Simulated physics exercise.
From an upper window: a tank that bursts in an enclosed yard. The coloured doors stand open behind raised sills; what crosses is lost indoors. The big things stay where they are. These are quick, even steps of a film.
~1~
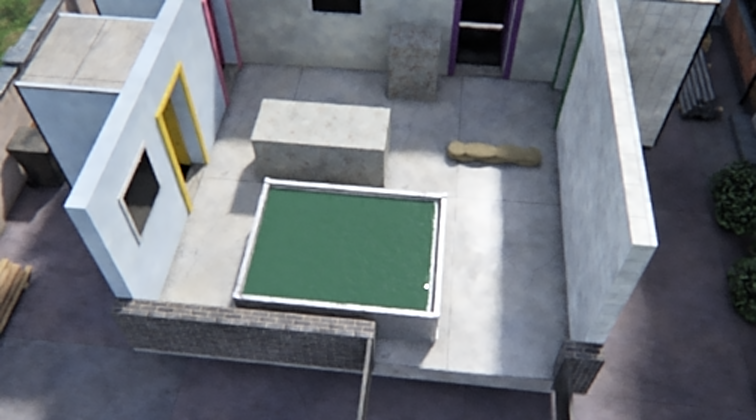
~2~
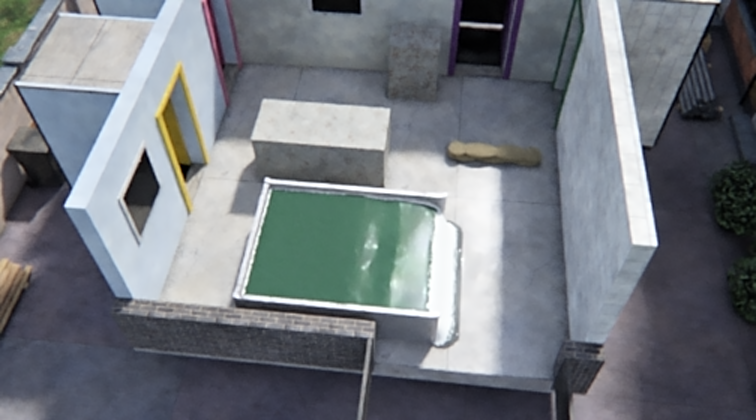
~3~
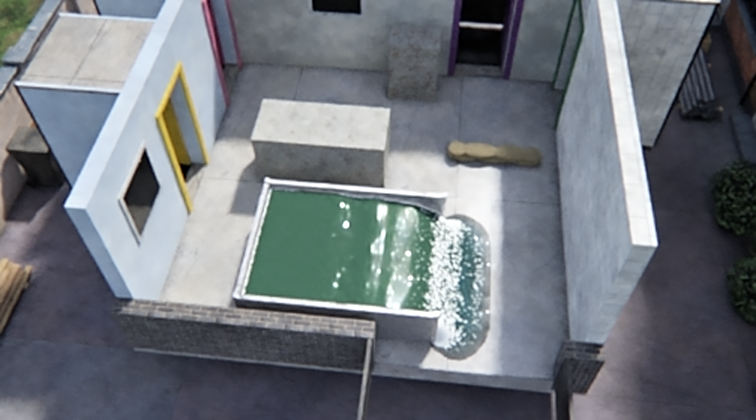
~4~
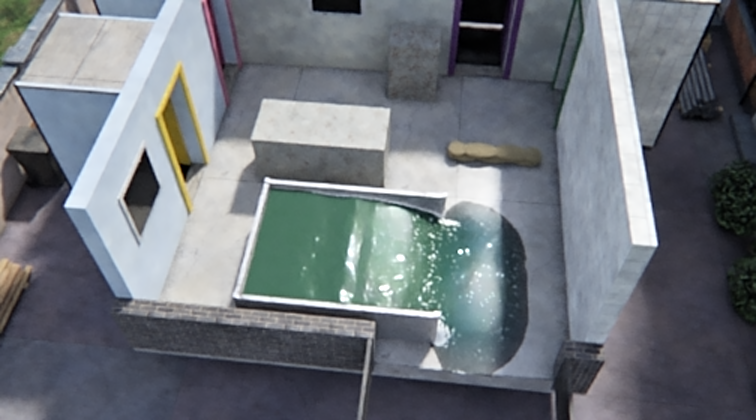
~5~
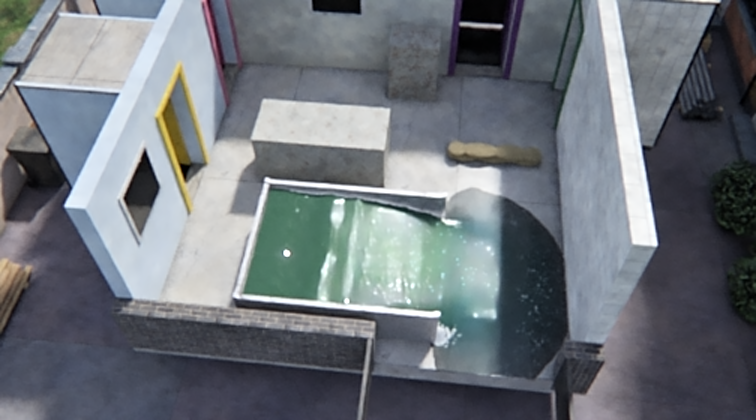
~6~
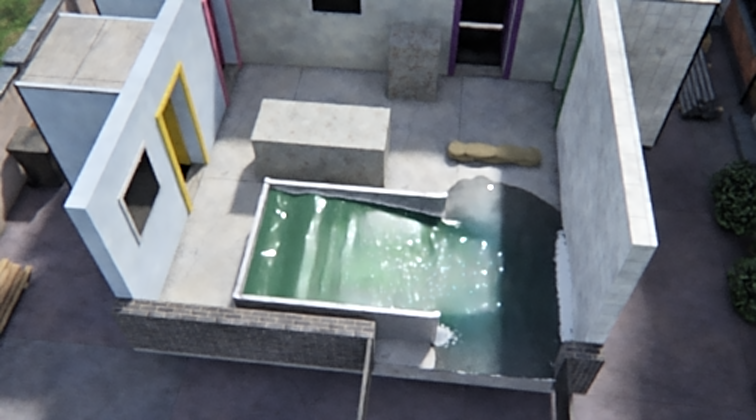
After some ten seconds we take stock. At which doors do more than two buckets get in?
In the end: The green door floods; the purple door floods; the pink door holds within the limit; the yellow door floods.
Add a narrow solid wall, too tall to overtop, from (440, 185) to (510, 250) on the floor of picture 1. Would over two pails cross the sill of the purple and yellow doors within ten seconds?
Purple takes less; yellow floods.
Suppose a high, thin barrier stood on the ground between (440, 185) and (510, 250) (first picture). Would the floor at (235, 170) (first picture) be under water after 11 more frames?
There: Not flooded.
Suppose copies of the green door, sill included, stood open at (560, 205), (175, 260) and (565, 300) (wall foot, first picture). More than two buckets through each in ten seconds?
As listed: Is over, takes less, takes more.
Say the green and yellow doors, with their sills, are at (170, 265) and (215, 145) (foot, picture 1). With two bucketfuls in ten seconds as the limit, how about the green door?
Then: Green keeps below it.
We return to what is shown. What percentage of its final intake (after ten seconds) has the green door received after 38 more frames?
Roughly 65 per cent.
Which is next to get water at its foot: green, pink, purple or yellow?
The one in green.
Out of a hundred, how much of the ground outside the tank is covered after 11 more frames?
Roughly 30 per cent.
A moment on, water covers 25 % of the floor; the green door not reached, the purple door not reached, the pink door not reached, the yellow door not reached.
Next, water covers 30 % of the floor; the green door wet at the sill, nothing in, the purple door not reached, the pink door not reached, the yellow door not reached.
Then, water covers 50 % of the floor; the green door under two buckets in, the purple door under two buckets in, the pink door not reached, the yellow door not reached.
Later, water covers 75 % of the floor; the green door over two buckets in, the purple door over two buckets in, the pink door wet at the sill, nothing in, the yellow door under two buckets in.
In the end, water covers 90 % of the floor; the green door over two buckets in, the purple door over two buckets in, the pink door wet at the sill, nothing in, the yellow door over two buckets in.
